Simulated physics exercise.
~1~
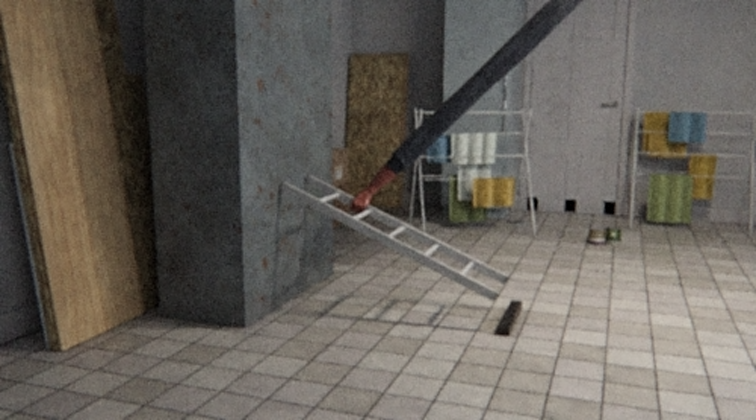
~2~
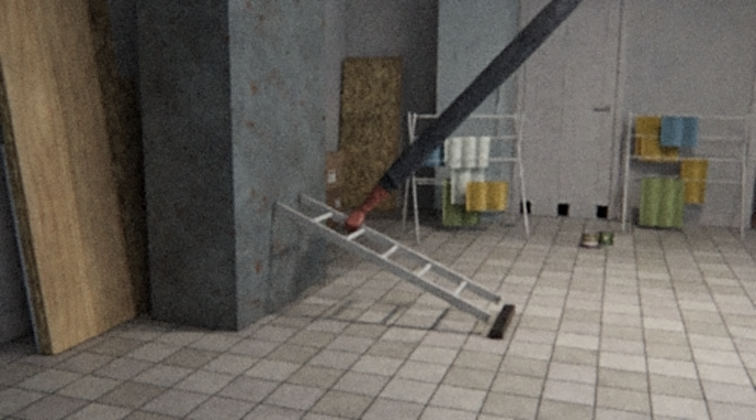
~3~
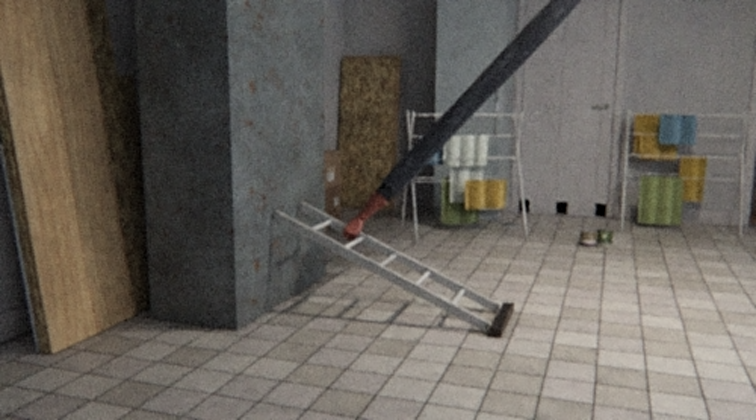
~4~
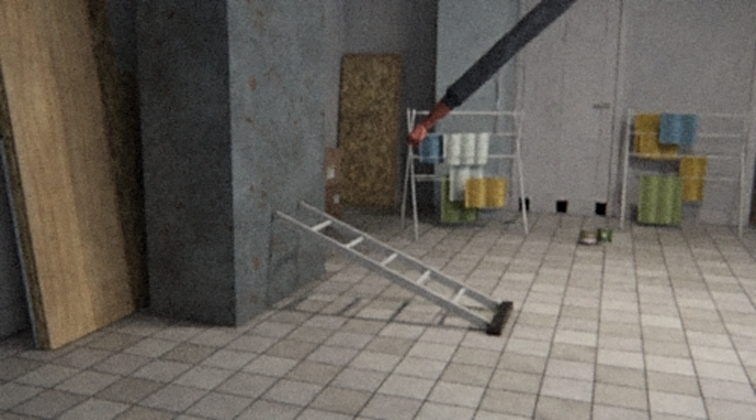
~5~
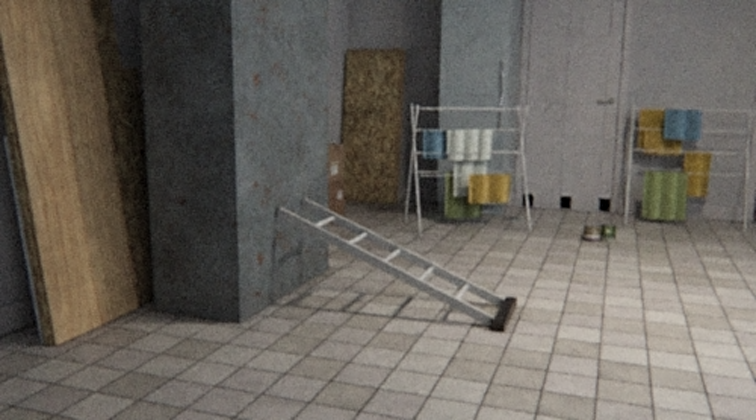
In the video, a hand lowers a slanted white gate resembling a ladder beside a grey pillar until its lower end meets a dark batten on the tiled floor. The hand lets go and withdraws out of view, and the gate stays in place at a slant.
